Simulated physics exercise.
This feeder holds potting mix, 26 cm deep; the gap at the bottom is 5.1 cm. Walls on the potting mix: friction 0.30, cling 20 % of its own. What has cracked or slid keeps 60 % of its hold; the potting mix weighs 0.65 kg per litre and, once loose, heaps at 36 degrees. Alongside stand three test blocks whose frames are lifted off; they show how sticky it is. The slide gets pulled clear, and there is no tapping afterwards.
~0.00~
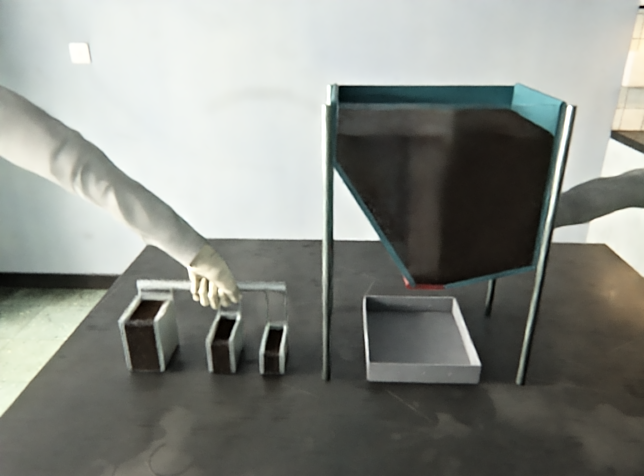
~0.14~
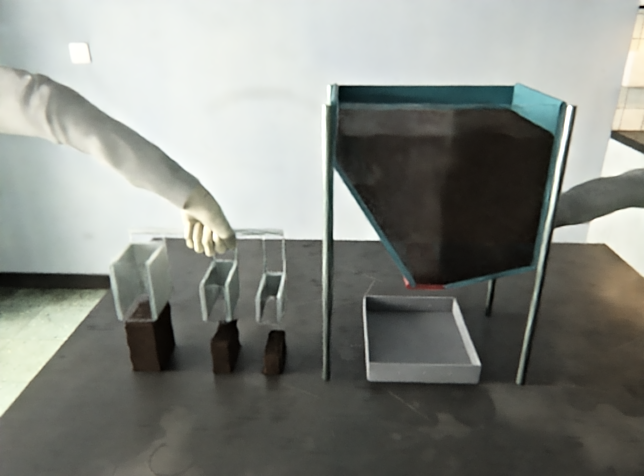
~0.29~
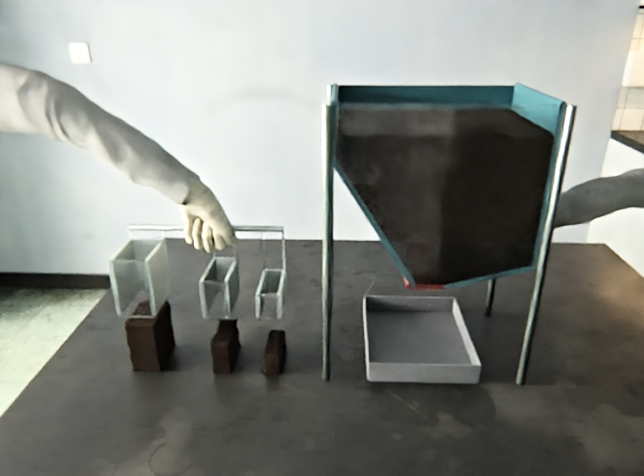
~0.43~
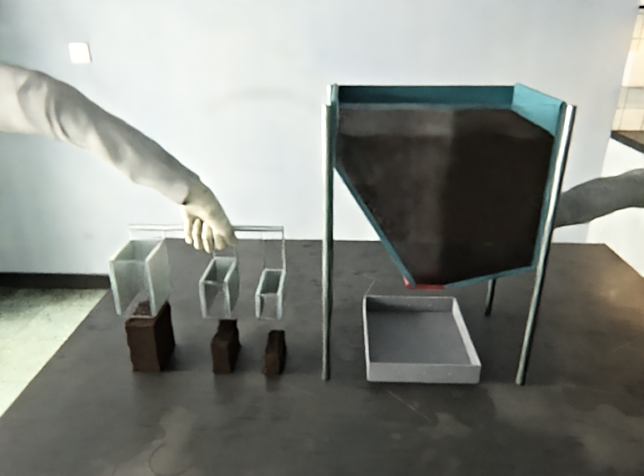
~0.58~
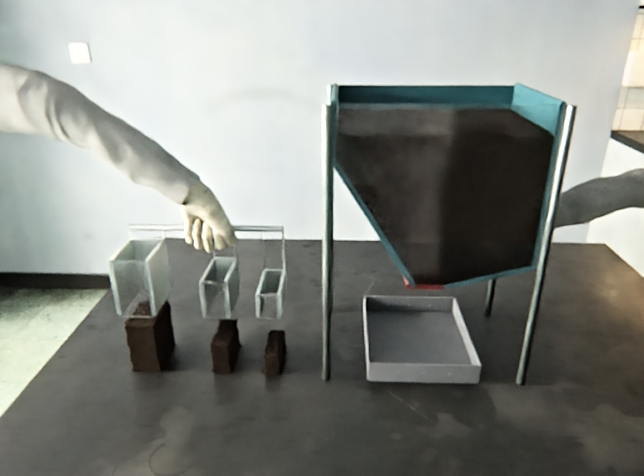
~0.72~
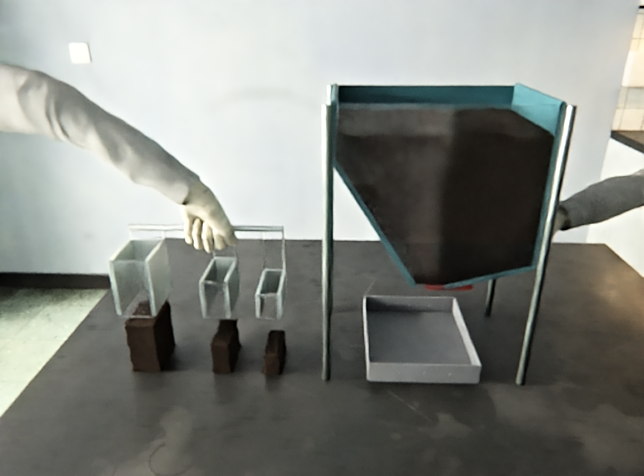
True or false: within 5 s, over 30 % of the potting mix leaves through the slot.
False.
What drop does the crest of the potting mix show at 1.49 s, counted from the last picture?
About 0.0 centimetres.
After 1.07 s, 0 % has run out.
After 1.49 s, 0 % has run out.
After 1.90 s, 0 % has run out.
After 2.32 s, 0 % has run out.
After 5.62 s, at the end, 0 % has run out.
